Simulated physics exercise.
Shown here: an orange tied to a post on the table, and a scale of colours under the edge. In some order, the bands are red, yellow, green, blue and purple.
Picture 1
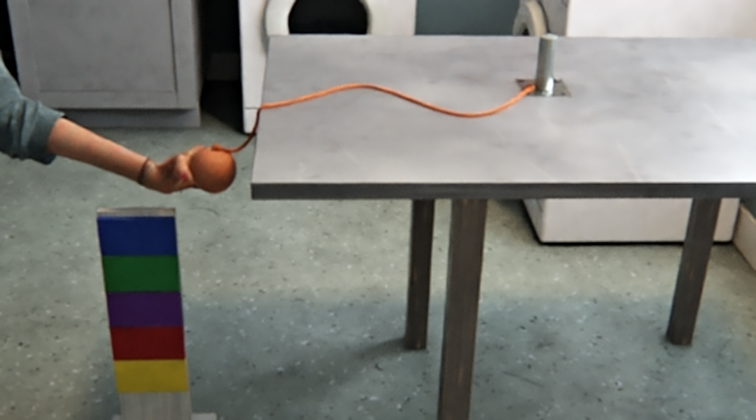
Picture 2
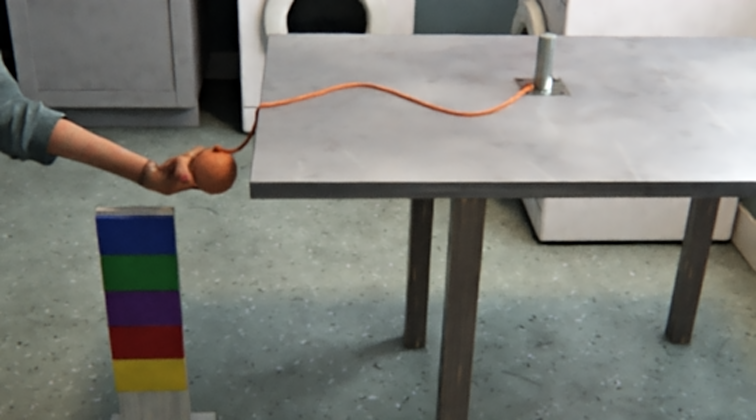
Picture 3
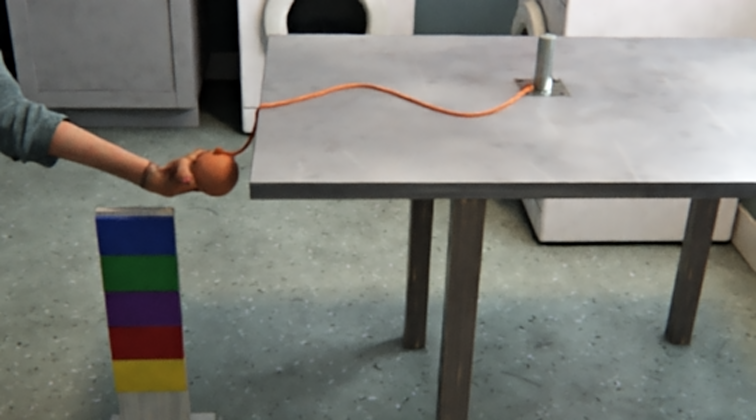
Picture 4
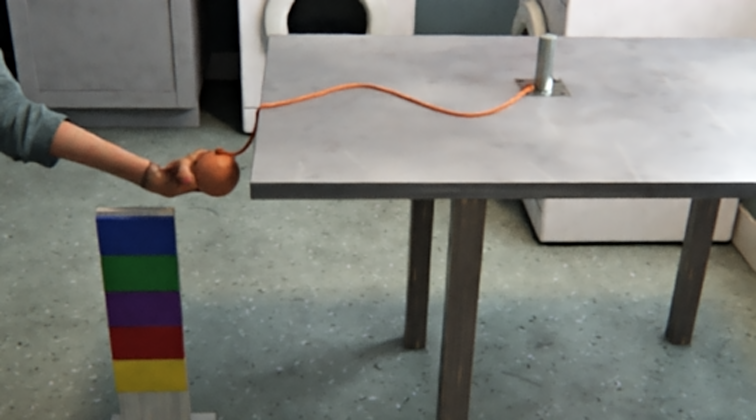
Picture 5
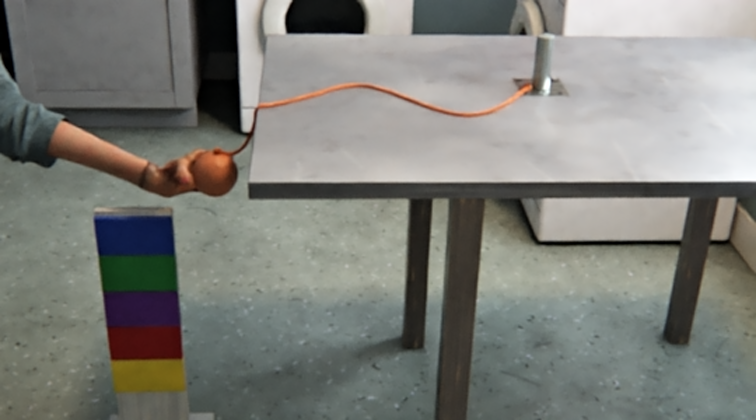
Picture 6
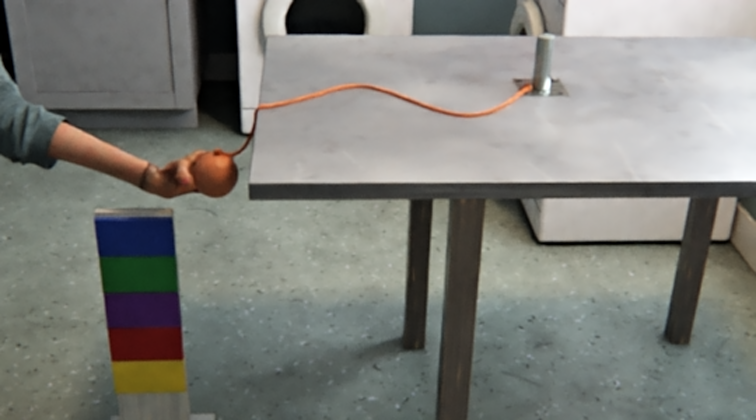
An orange, round and tied to an orange shoelace, shifts barely at all in a hand reaching in from the left, seen from slightly above in a room with pale machines behind. The lace curves across a grey table to a short post, while blue, green, purple, red and yellow bands stand below left. Hand, lace and camera stay practically still throughout.
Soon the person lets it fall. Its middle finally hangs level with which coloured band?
With the green band.
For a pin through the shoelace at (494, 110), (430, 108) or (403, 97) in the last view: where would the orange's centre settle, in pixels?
Result per try (px, approx.): (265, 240); (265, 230); (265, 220).
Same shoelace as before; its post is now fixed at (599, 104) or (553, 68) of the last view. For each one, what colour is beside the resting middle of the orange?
First case: Blue. Second case: Blue.
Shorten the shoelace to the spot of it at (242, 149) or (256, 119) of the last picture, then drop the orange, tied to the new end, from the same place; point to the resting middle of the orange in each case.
Taking them in turn, near (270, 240) and near (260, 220).
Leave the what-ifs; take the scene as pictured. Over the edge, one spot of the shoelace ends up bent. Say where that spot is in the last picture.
It's the point at about (326, 92).
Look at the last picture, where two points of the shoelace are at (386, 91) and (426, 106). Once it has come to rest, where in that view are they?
First point (328, 105), second point (383, 100).
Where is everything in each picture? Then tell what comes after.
Orange (214, 171); blue (137, 238); green (141, 274); purple (144, 310); red (148, 344); yellow (151, 377), in the first frame.
Orange (215, 172); shoelace through (516, 98) (465, 115) (402, 96) (332, 89) (270, 105), in the second frame.
Orange (216, 174), in the third frame.
Orange (217, 174); shoelace through (516, 99) (465, 115) (402, 96) (333, 90) (270, 106), in the fourth frame.
Orange (215, 174), in the fifth frame.
Orange (215, 175); shoelace through (515, 99) (463, 115) (401, 97) (331, 90) (268, 107), in the sixth frame.
Early on, orange near (291, 259); level with green.
Midway, orange near (243, 272); level with green.
Finally, orange near (257, 273); level with green. Its middle rests at the green band.
